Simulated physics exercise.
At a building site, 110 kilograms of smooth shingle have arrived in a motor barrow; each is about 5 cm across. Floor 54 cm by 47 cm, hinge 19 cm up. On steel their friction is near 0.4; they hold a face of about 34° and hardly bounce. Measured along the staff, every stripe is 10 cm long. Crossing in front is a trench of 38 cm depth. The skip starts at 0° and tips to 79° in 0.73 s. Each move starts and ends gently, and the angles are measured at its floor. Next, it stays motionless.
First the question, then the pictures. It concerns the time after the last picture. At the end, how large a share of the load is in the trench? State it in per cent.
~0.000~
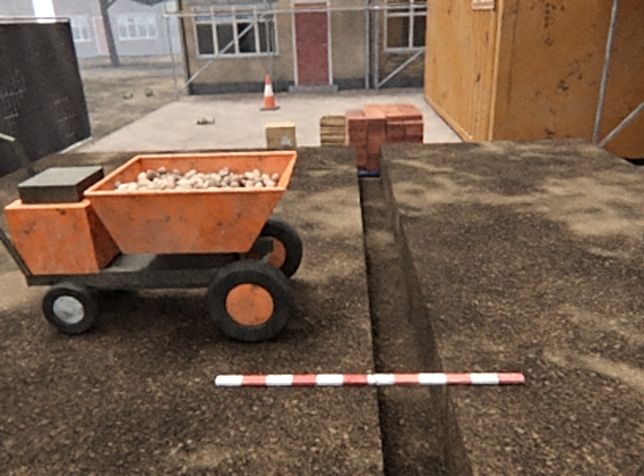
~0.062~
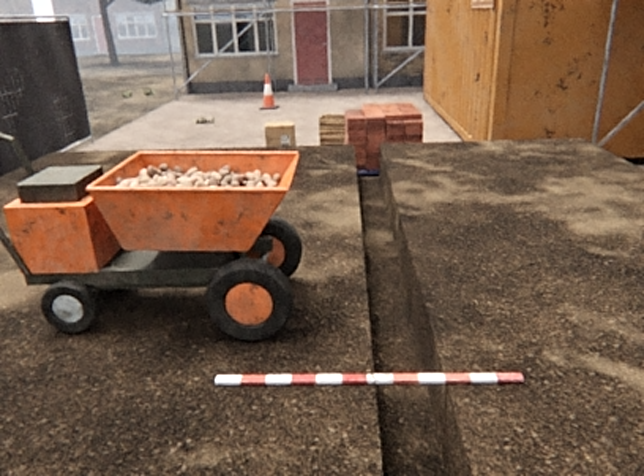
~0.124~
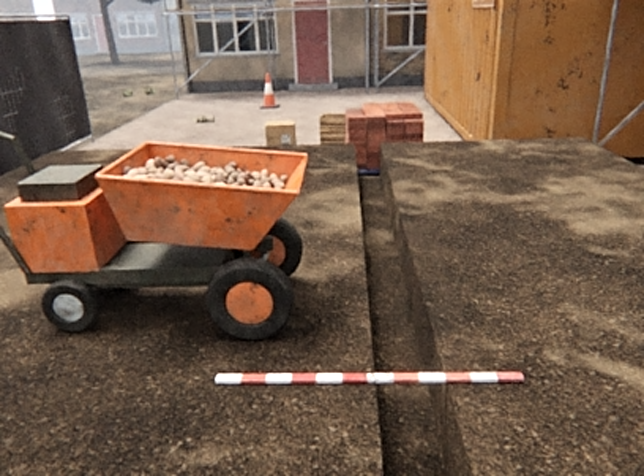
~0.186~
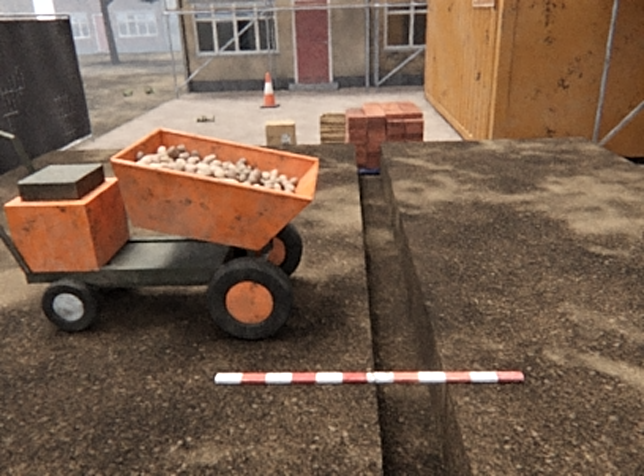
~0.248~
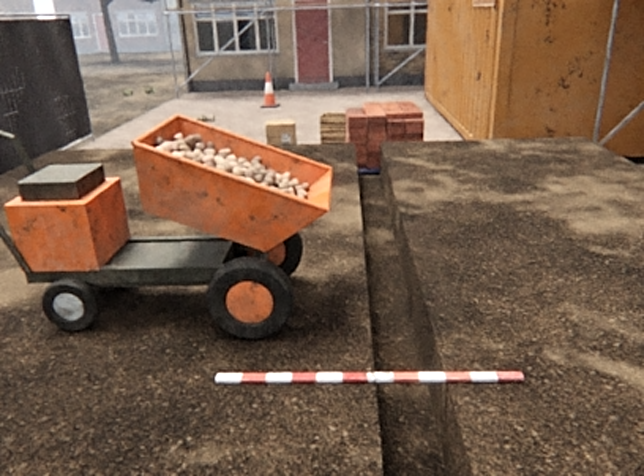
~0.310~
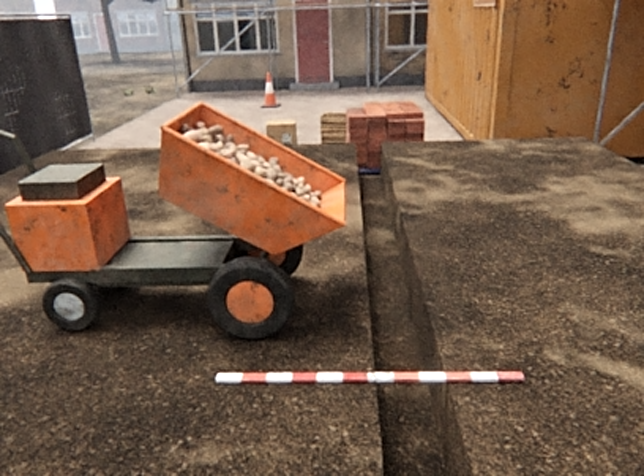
A share of about 73 per cent.
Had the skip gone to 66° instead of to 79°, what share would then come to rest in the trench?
Trench share: Approx. 60%.
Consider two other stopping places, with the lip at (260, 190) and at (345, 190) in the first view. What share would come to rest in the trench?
I'd expect some 90 per cent, then some 10.
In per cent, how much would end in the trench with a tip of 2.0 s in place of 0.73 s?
About 90 percent, I'd say.
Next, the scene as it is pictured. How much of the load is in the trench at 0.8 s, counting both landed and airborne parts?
By then, around 35 percent.
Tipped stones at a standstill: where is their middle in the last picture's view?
In the last view, about (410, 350).
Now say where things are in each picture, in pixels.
Lip at (283, 190), floor tilted 0°, highest stones at (192, 179), in the first frame.
Lip at (287, 190), floor tilted 2°, highest stones at (179, 176); the stones move at 0.4 m/s on average, in the second frame.
The skip is at 6°, its lip at (297, 193); the top of the load is at (160, 167); the stones move at 0.7 m/s on average, in the third frame.
Lip at (311, 200), floor tilted 13°, highest stones at (170, 155); the stones move at 1.0 m/s on average, in the fourth frame.
Lip at (328, 210), floor tilted 21°, highest stones at (184, 144); the stones move at 1.2 m/s on average, in the fifth frame.
The skip is at 31°, its lip at (345, 225); the top of the load is at (205, 133); the stones move at 1.3 m/s on average, in the sixth frame.
After 0.6 s the floor is at 67°; 100 % in the skip; the foremost stones are at (371, 259).
After 0.8 s the floor is at 79°; 50 % in the skip, 36 % in the trench, 14 % past the trench; the foremost stones are at (468, 310).
After 1.2 s the floor is at 79°; 9 % in the skip, 64 % in the trench, 27 % past the trench; the foremost stones are at (620, 305).
After 3.1 s the floor is at 79°; 0 % in the skip, 73 % in the trench, 27 % past the trench; the foremost stones are past the picture's edge.
